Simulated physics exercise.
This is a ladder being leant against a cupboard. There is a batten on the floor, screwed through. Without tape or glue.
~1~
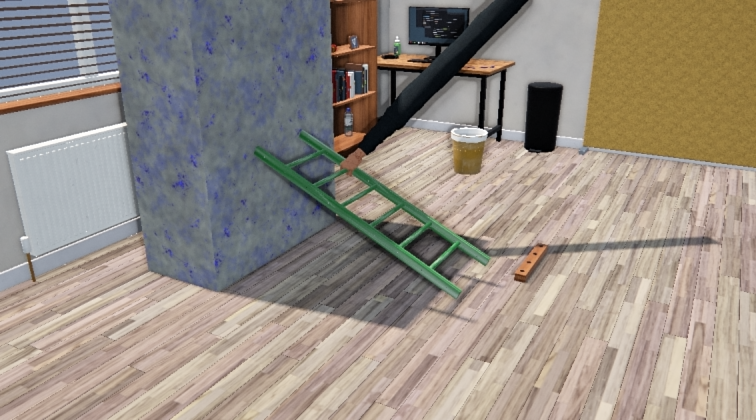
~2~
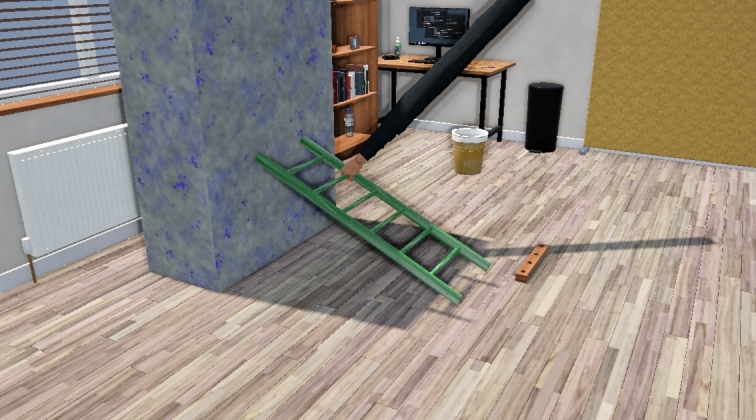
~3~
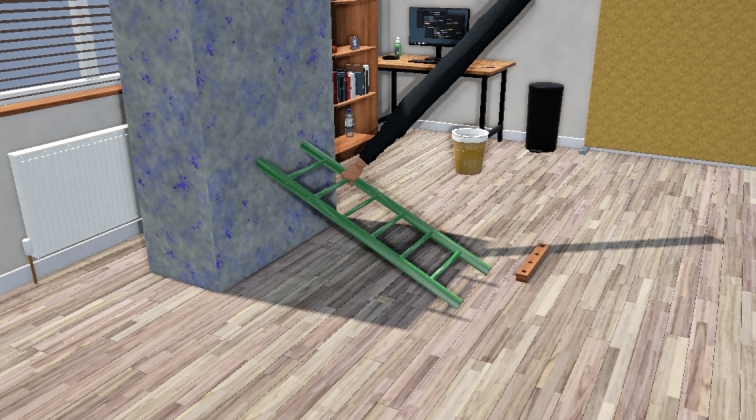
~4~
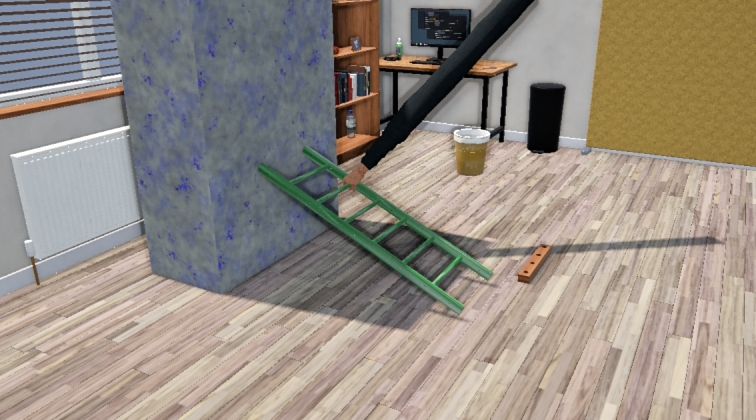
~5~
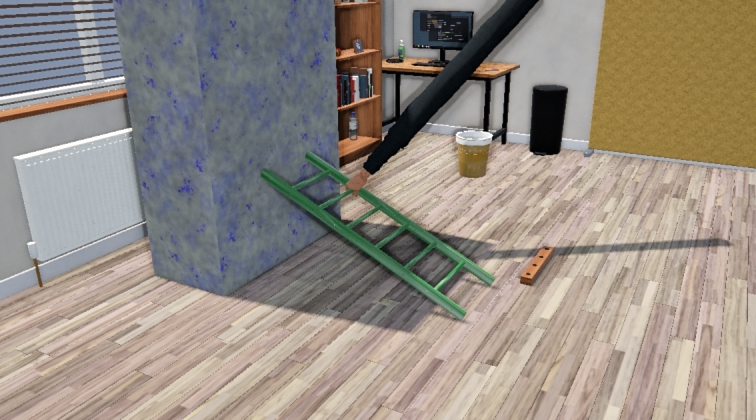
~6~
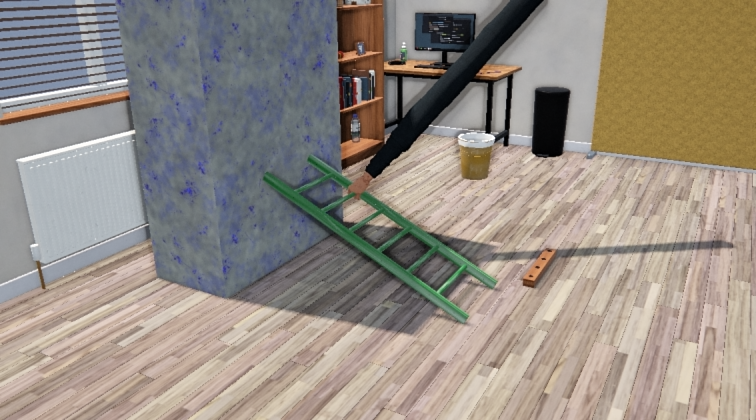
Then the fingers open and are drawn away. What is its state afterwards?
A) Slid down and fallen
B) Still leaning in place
Slid down and fallen (A).
Then, 0.24 s later than the last frame, green ladder tilted by 11° near (386, 251).
Then, 0.34 s later than the last frame, green ladder tilted by 25° near (389, 279).
When it is over, the green ladder slides out and falls, near (390, 279).
